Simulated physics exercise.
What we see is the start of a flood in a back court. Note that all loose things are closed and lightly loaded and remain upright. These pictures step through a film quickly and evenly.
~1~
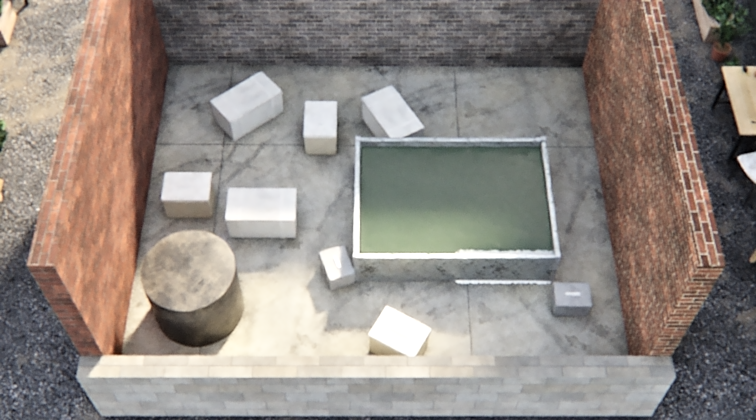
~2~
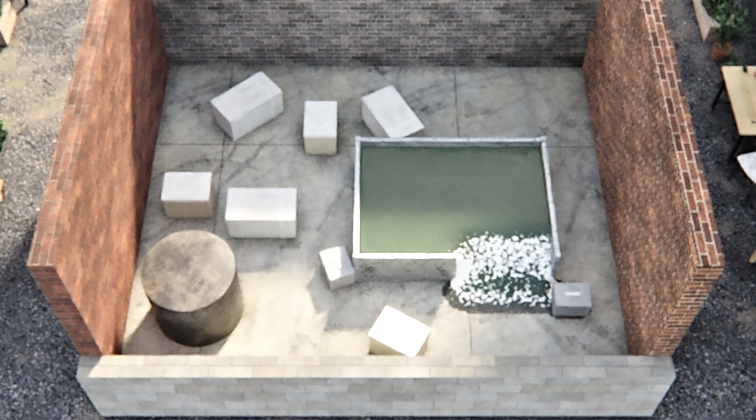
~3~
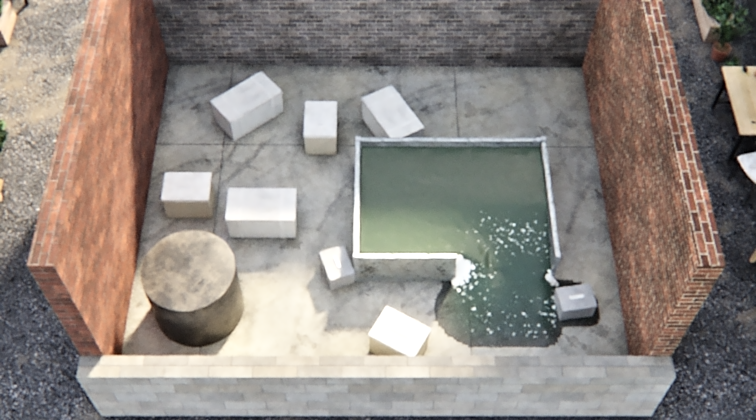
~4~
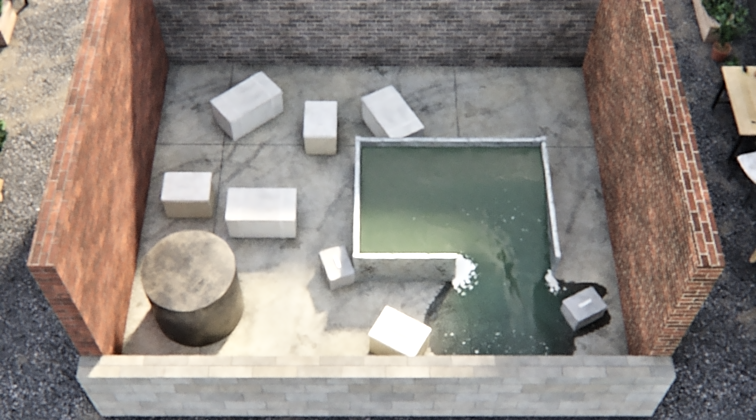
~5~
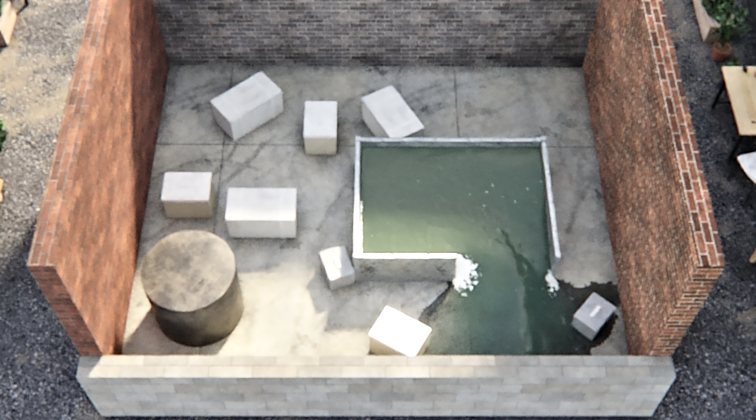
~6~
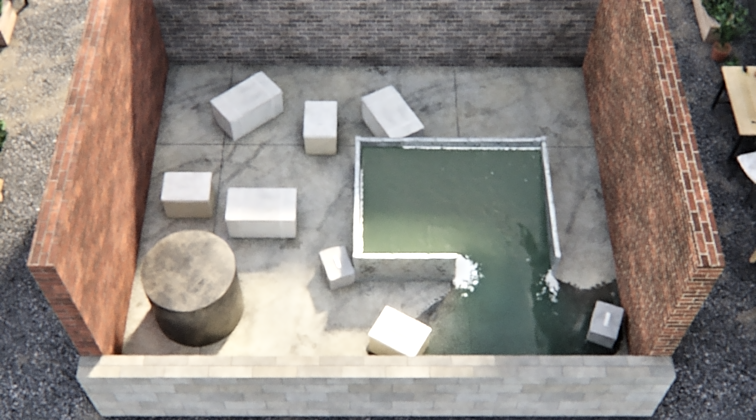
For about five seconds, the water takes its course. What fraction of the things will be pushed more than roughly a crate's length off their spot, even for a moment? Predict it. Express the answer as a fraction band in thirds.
Fraction band: 1/3 to 2/3.
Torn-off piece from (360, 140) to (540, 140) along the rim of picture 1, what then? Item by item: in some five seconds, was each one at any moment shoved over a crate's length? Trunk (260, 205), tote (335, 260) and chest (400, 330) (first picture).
Well, in order they come out as under that mark, under that mark and under that mark.
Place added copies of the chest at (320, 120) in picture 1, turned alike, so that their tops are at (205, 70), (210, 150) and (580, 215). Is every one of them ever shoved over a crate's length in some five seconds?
Taking them one at a time: Remains close, then remains close, then gets driven off.
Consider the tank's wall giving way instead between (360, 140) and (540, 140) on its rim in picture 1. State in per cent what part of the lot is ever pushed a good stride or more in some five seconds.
My figure is about 50 %.
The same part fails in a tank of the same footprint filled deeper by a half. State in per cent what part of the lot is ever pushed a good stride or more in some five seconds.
Roughly 50 per cent of them.
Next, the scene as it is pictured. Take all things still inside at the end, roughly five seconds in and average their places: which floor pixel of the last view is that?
(314, 172).
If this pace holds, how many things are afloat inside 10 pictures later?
It comes to 1.
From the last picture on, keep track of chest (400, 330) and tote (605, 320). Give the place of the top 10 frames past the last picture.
They end up close to (345, 287) and close to (579, 218).
A moment on, 1 of 8 are well off their spots; 1 afloat.
Next, 2 of 8 are well off their spots; 1 afloat.
Later, 3 of 8 are well off their spots; 2 afloat.
In the end, 3 of 8 are well off their spots, and 3 have been at some point; 2 afloat.
